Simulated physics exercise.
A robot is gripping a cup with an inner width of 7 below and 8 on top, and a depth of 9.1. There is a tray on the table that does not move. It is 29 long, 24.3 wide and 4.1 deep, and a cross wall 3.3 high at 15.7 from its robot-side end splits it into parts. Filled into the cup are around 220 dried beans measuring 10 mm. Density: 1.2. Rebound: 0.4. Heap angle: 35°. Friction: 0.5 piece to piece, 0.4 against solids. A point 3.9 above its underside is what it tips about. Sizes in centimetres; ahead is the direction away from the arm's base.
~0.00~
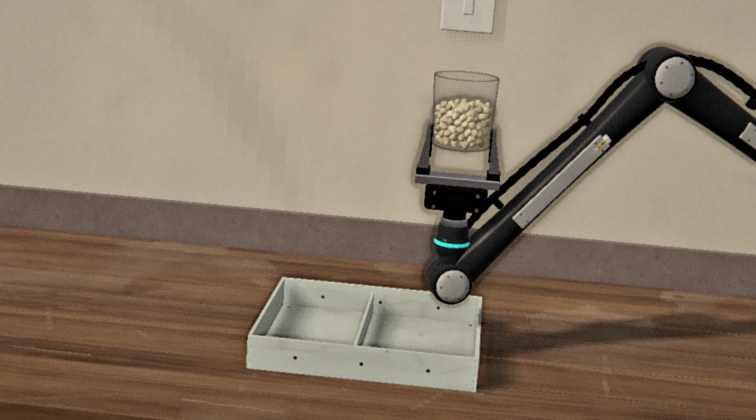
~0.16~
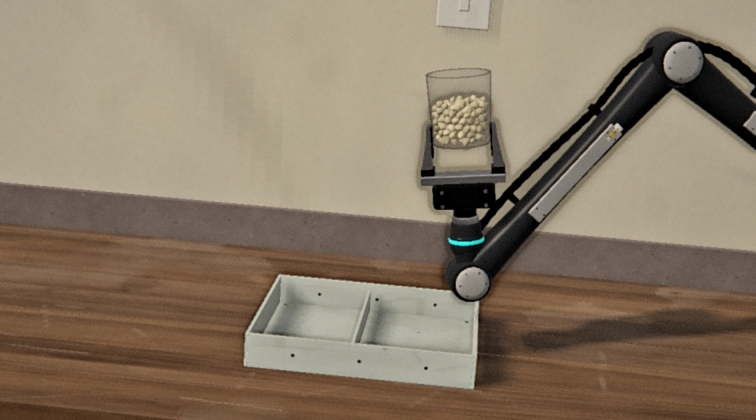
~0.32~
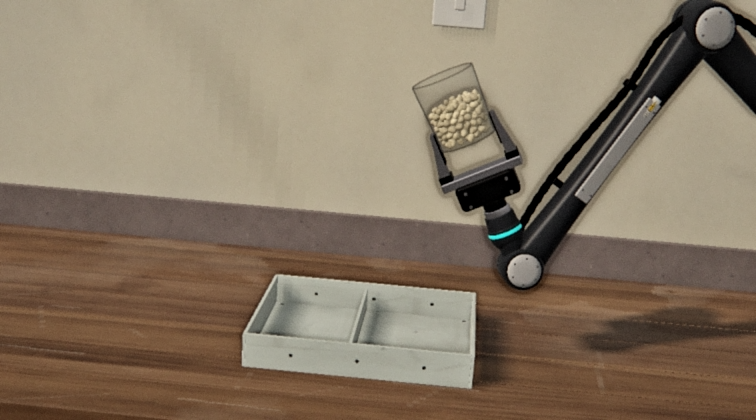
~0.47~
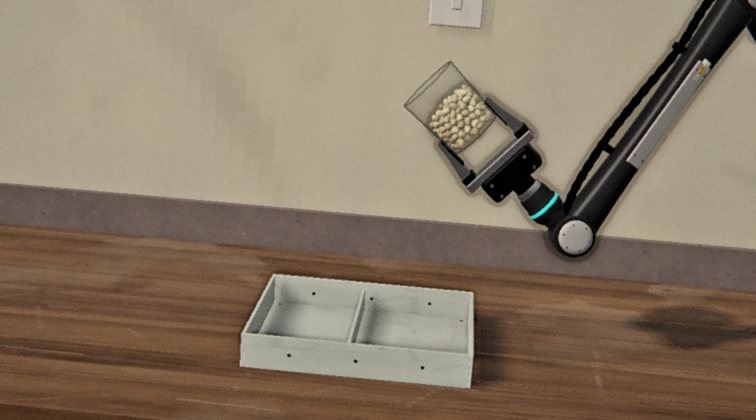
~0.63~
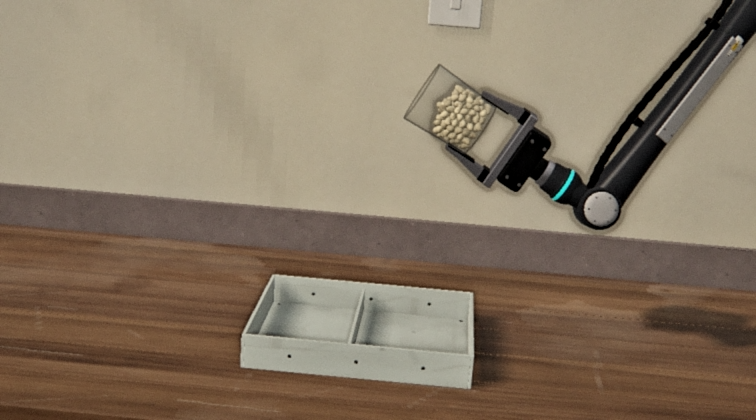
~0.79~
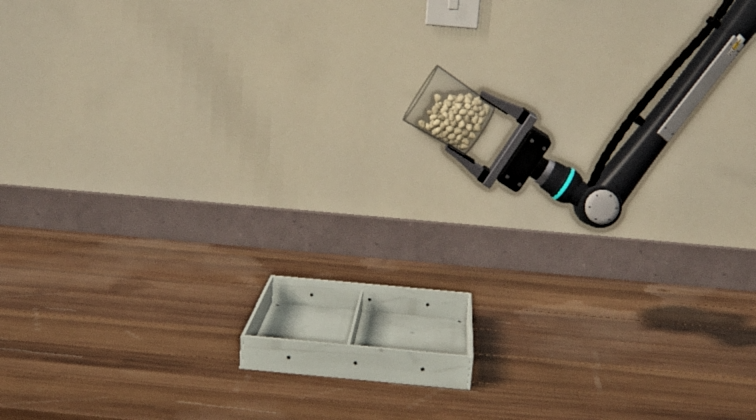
On a wooden surface by a beige wall, a robot arm held a clear cup of pale beans above a divided tray, then tilted it steeply to the left, the beans staying inside.
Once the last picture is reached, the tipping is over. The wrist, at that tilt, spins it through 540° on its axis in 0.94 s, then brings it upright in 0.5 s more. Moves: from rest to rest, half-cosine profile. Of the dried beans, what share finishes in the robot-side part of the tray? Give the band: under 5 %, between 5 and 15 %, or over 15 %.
The share is under 5 %.
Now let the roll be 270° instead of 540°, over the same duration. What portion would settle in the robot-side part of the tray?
I'd expect some 0 per cent.
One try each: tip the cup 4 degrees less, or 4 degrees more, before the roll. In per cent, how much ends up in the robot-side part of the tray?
Roughly 0 % on the first try and 0 % on the second.
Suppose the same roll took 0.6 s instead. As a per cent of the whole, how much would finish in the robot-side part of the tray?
It would then come to about 0 per cent.
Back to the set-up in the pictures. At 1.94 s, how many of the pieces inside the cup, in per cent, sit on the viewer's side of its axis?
50 in a hundred, more or less.
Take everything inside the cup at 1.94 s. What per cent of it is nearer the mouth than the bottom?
Mouth-half share: Approx. 25 in a hundred.
By 1.37 s, tipped 62°, highest piece 37 above the table; 224 in the cup.
By 1.94 s, tipped 38°, highest piece 35 above the table; 223 in the cup, 1 in the far-side part.
By 2.43 s, upright, highest piece 37 above the table; 223 in the cup, 1 in the far-side part.
By 3.13 s, upright, highest piece 37 above the table; 223 in the cup, 1 in the far-side part.
Final count, 223 in the cup, 1 in the far-side part. That is 0 % in the robot-side part of the tray.
